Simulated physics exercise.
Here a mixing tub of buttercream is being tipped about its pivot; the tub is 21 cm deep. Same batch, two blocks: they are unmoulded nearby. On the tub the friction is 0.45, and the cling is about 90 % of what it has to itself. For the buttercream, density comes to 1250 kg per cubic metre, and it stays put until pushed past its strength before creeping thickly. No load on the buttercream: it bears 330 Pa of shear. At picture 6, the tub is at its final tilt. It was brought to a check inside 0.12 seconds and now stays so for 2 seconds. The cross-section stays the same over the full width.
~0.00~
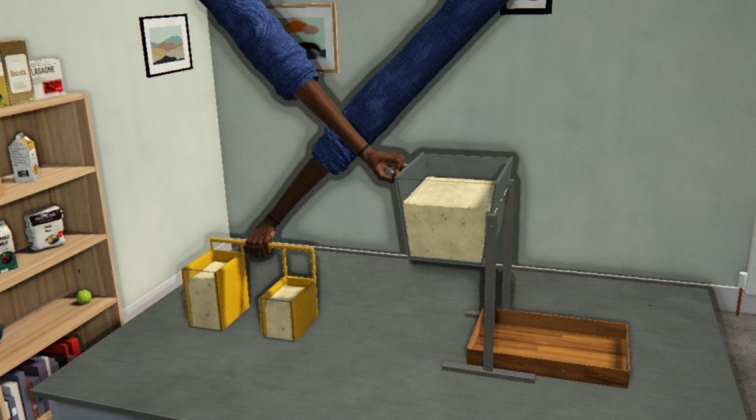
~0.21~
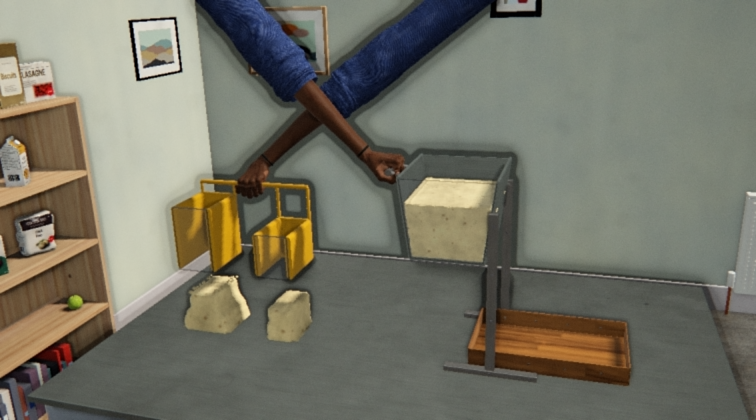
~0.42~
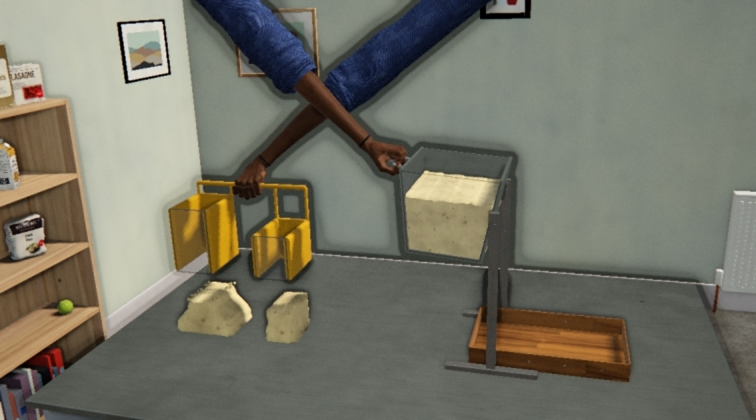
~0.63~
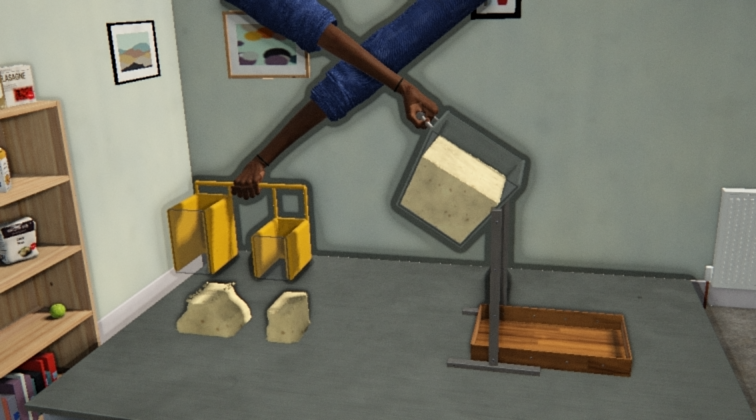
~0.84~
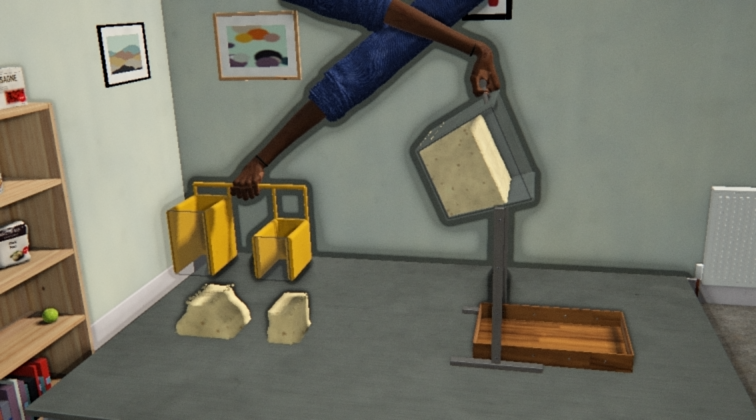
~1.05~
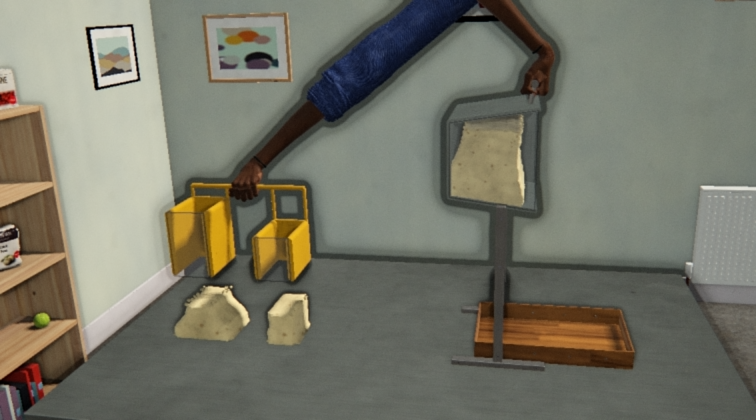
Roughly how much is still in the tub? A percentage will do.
I would say about 44 percent.
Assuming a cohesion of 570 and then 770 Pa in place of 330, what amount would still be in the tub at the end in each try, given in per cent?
The answers, in order, are 65 % and 100 %.
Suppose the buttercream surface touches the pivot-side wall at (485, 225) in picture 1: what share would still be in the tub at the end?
In that case some 65 per cent.
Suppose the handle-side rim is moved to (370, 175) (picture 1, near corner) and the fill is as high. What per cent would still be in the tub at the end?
I'd say around 30 percent would remain in the tub at the end.
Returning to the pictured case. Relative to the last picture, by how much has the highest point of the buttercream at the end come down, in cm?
The top ends up some 11 cm below its level in the last picture.
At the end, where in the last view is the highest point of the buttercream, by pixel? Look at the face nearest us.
Roughly at pixel (480, 174).
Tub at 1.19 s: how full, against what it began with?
Share in tub: Some 85 percent.
After 1.19 s, the tub is at 90 degrees and holds 84 %.
After 1.36 s, the tub is at 90 degrees and holds 53 %.
After 1.53 s, the tub is at 90 degrees and holds 44 %.
After 1.70 s, the tub is at 90 degrees and holds 44 %.
After 3.05 s, at the end, the tub is at 90 degrees and holds 44 %.
